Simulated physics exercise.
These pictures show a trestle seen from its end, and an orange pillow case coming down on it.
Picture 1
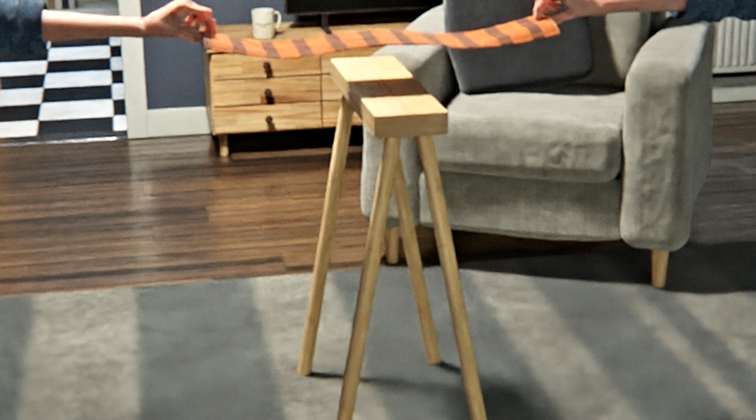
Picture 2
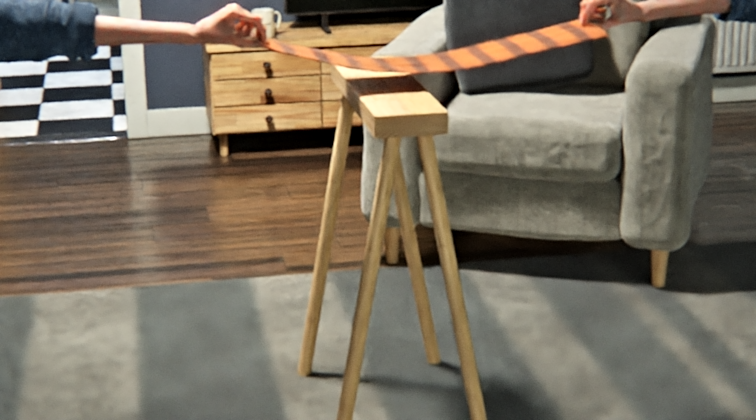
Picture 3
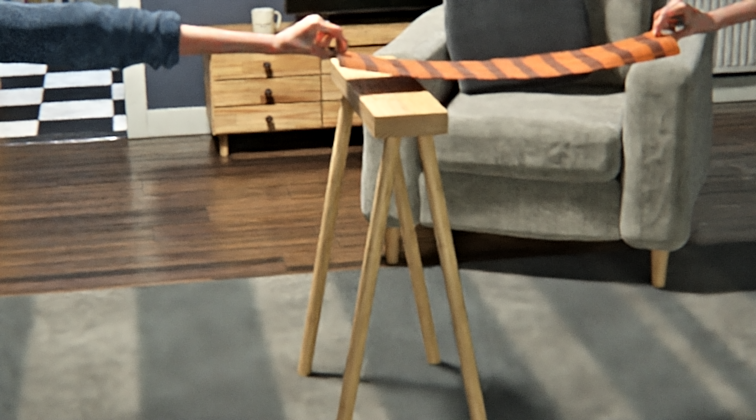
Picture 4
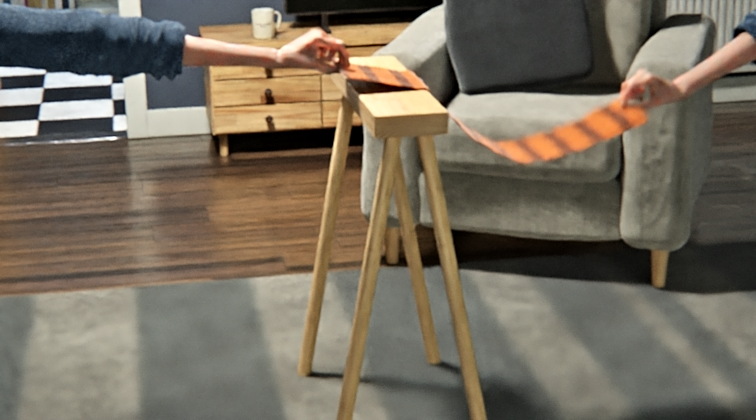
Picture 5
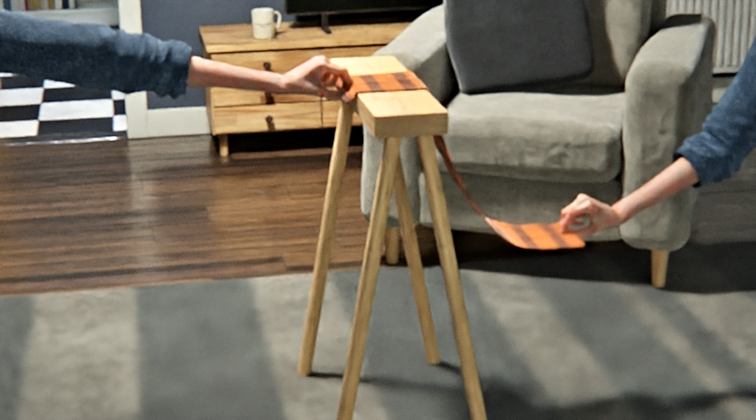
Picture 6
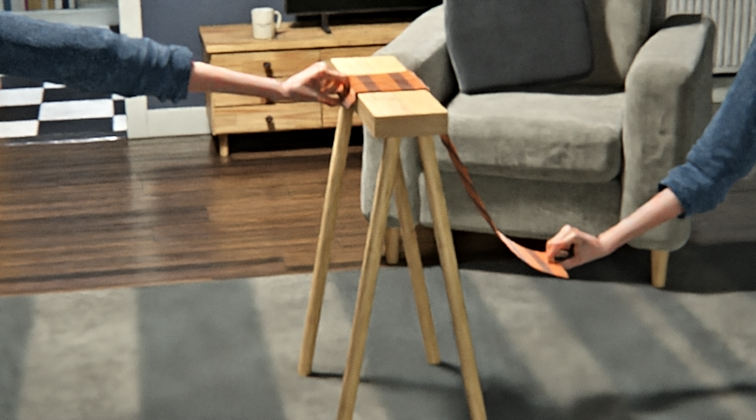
We see two hands stretch an orange, dark-striped cloth above a wooden trestle, shift it rightward and lay it across the top; the left hand holds the short end while the right hand draws the longer end down.
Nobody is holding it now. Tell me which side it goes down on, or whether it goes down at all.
It goes down on the right.
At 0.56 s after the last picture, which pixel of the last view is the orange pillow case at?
Roughly (457, 392).
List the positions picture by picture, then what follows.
The first frame shows left end (211, 50); right end (554, 35); top of the trestle (412, 119).
The second frame shows left end (265, 47); right end (600, 37).
The third frame shows left end (345, 68); right end (675, 55); top of the trestle (412, 119).
The fourth frame shows left end (349, 77); right end (643, 123).
The fifth frame shows left end (352, 99); right end (579, 246).
The sixth frame shows left end (352, 104); right end (564, 277); far more of it on the right.
Then, 0.32 s after the last picture, pillow case sliding right.
Then, 0.56 s after the last picture, pillow case in a heap on the floor near (457, 392).
At rest, pillow case in a heap on the floor near (458, 404). The orange pillow case goes down on the right side.
